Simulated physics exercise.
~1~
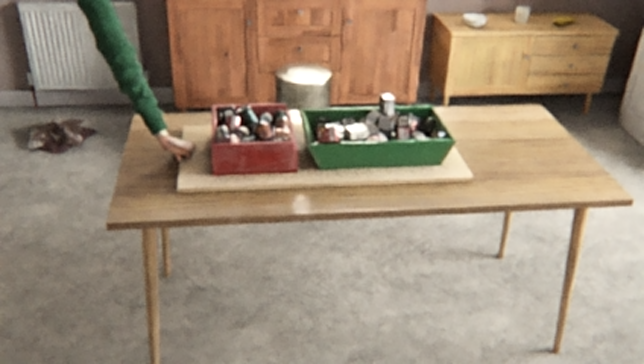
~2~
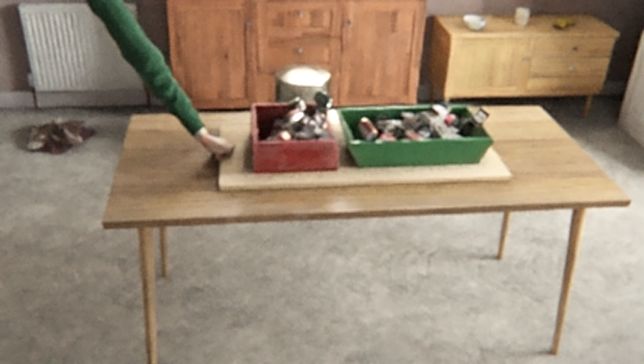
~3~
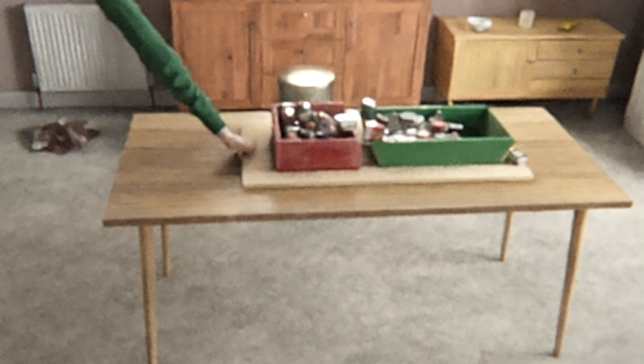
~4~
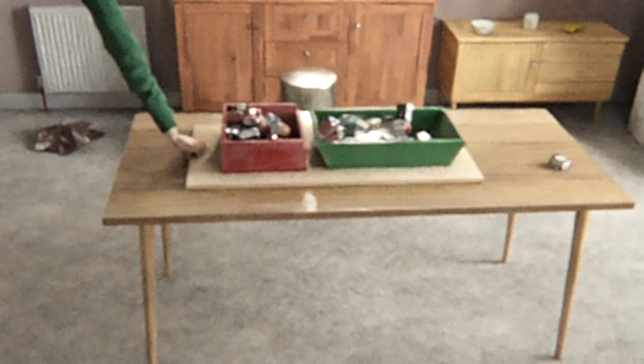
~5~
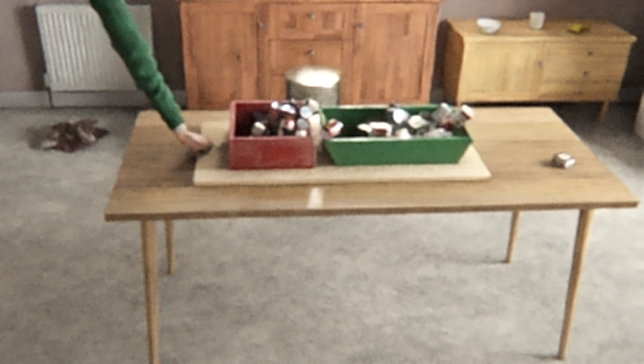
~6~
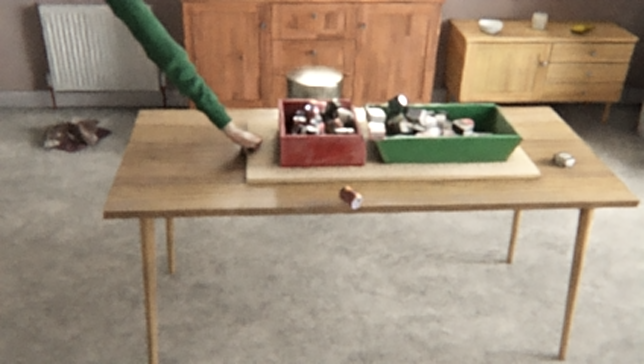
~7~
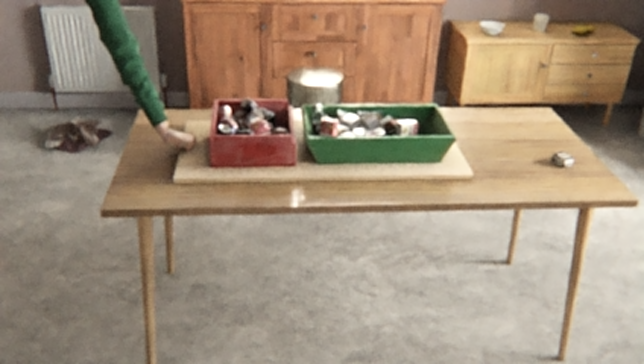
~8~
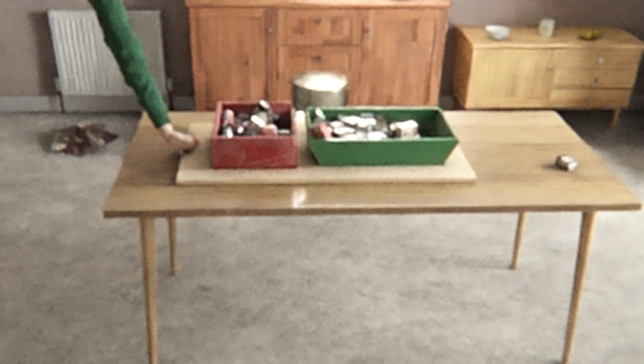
A green-sleeved arm slides two filled trays side to side, spilling a few small containers.
